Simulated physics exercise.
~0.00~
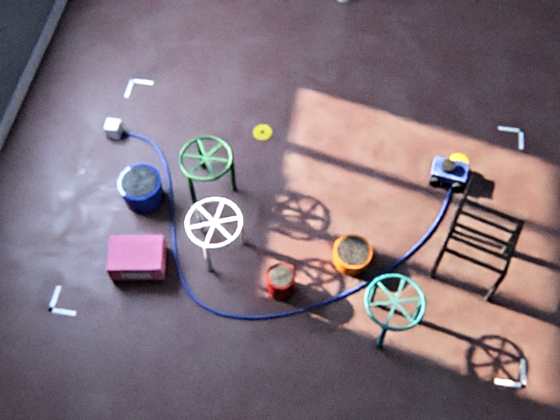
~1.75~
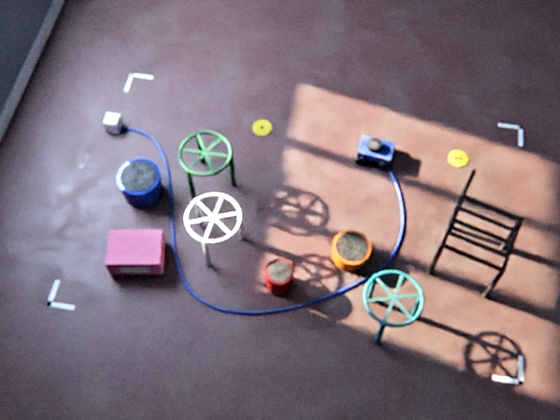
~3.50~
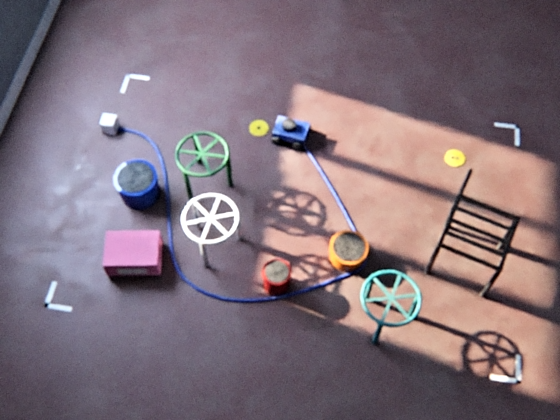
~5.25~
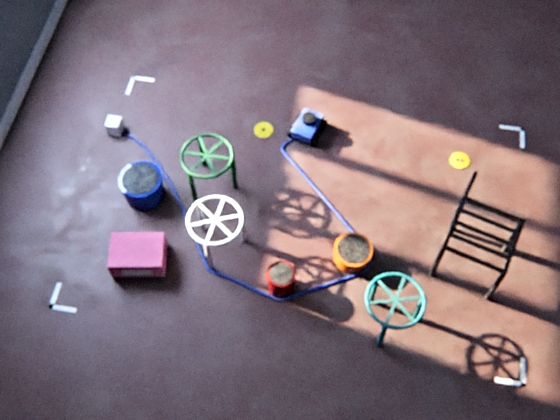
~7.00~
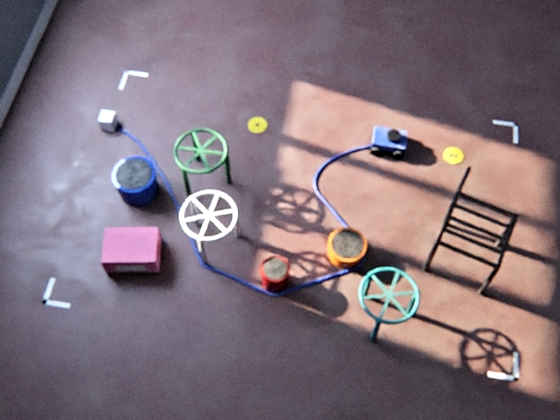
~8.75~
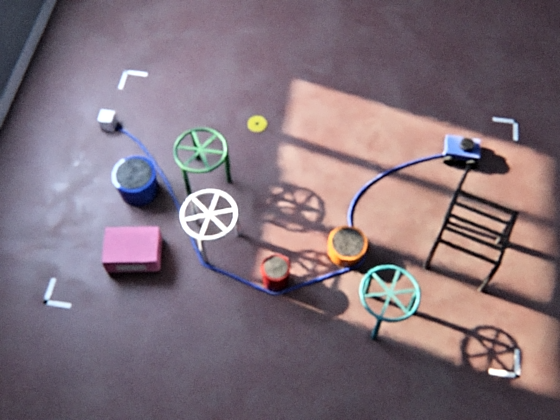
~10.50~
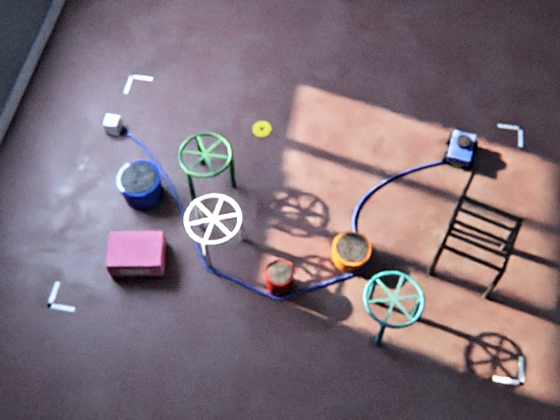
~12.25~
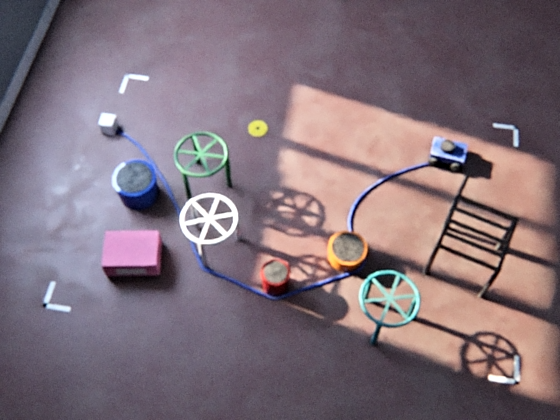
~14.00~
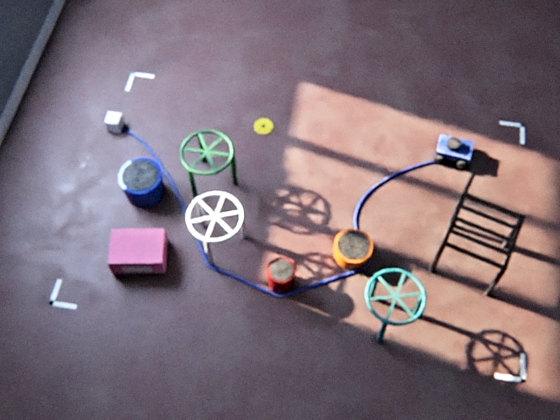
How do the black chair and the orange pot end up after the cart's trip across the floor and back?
Both end up practically where they began, with the black chair and the orange pot hardly stirring.
